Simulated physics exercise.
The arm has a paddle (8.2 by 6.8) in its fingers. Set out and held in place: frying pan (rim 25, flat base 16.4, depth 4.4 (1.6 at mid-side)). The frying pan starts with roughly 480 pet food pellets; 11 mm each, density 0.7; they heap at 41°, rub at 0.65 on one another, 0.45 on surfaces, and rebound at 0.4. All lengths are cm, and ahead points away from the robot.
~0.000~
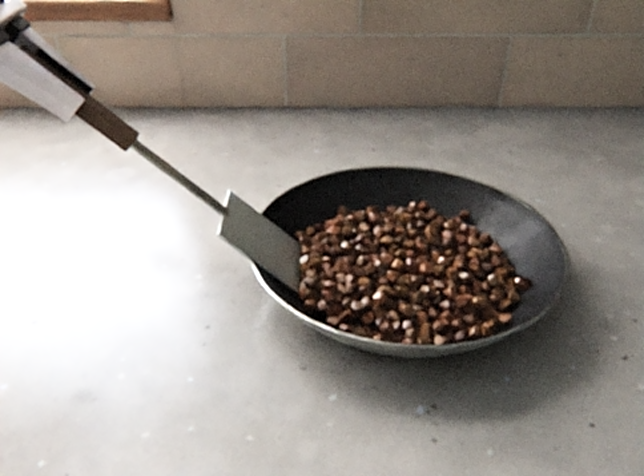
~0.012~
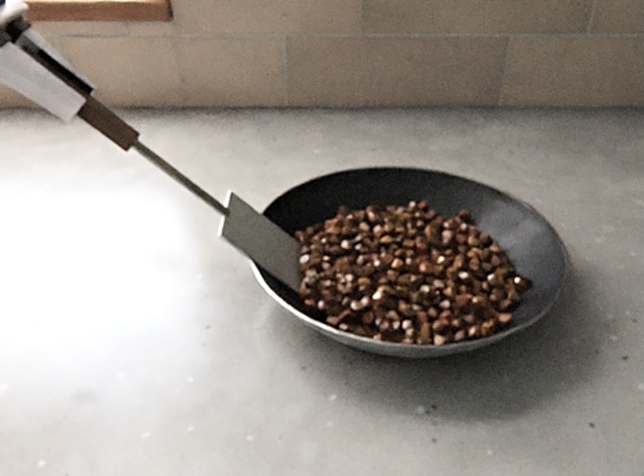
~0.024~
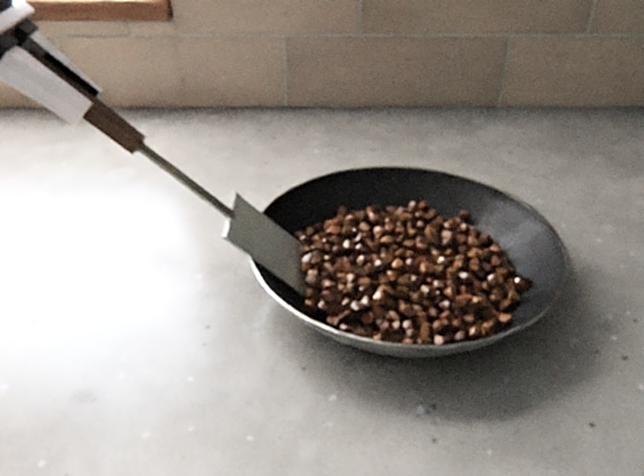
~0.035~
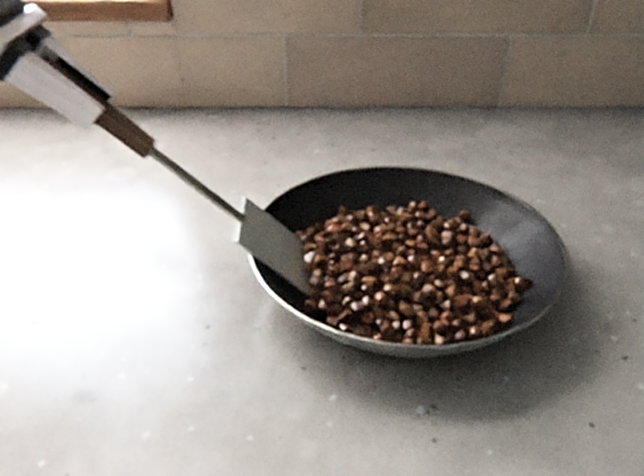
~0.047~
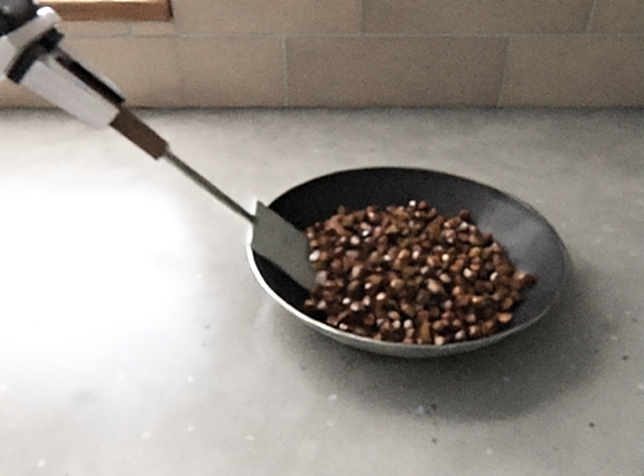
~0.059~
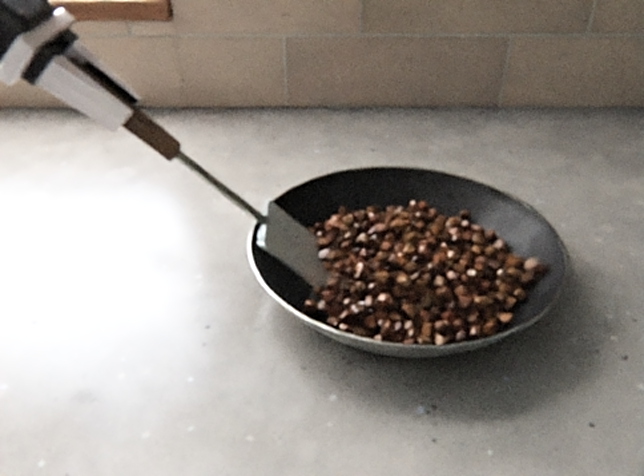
On a pale speckled countertop before a tiled wall, a dark frying pan holds a heap of small brown pellets. A robotic arm at the left holds a flat paddle still at the pan's left side, then slides it slowly rightward into the pan, nudging the nearby pellets slightly to the right.
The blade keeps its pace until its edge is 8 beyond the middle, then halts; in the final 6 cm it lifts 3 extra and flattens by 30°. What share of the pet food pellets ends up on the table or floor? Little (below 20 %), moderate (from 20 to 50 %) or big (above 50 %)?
On the table or floor the share is little, below 20 %.
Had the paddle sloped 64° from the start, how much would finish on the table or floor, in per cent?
Then about 20 per cent.
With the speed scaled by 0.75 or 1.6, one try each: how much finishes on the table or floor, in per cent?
Some 5 and 30 per cent.
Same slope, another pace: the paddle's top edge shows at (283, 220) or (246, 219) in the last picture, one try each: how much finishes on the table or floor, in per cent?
Some 25 and 5 per cent.
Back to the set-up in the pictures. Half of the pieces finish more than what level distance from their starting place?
About 4 cm.
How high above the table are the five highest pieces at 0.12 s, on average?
About 6 cm.
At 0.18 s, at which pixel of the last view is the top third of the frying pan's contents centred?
At about (482, 241).
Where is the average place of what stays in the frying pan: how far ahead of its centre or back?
Roughly 4.0 cm ahead.
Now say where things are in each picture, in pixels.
The first frame shows paddle top edge at (223, 211), sloping 44°; upper third of the load around (412, 263), from x 300 to 525, top at y 205; 482 in the frying pan.
The second frame shows paddle top edge at (224, 212), sloping 44°; upper third of the load around (412, 263), from x 300 to 525, top at y 205.
The third frame shows paddle top edge at (229, 214), sloping 44°; upper third of the load around (409, 263), from x 300 to 525, top at y 205.
The fourth frame shows paddle top edge at (240, 217), sloping 44°; upper third of the load around (403, 263), from x 300 to 525, top at y 205.
The fifth frame shows paddle top edge at (251, 220), sloping 44°; upper third of the load around (406, 261), from x 300 to 525, top at y 205.
The sixth frame shows paddle top edge at (263, 220), sloping 44°; upper third of the load around (413, 258), from x 300 to 540, top at y 205; 482 in the frying pan.
By 0.12 s, sloping 44°, highest piece 7 above the table; 480 in the frying pan, 2 on the blade or in flight.
By 0.18 s, sloping 34°, highest piece 7 above the table; 478 in the frying pan, 4 on the blade or in flight.
By 0.41 s, sloping 14°, highest piece 6 above the table; 424 in the frying pan, 54 on the table or floor, 4 on the blade or in flight.
By 1.46 s, sloping 14°, highest piece 6 above the table; 423 in the frying pan, 59 on the table or floor.
Final count, 423 in the frying pan, 59 on the table or floor. That is 12 % on the table or floor.
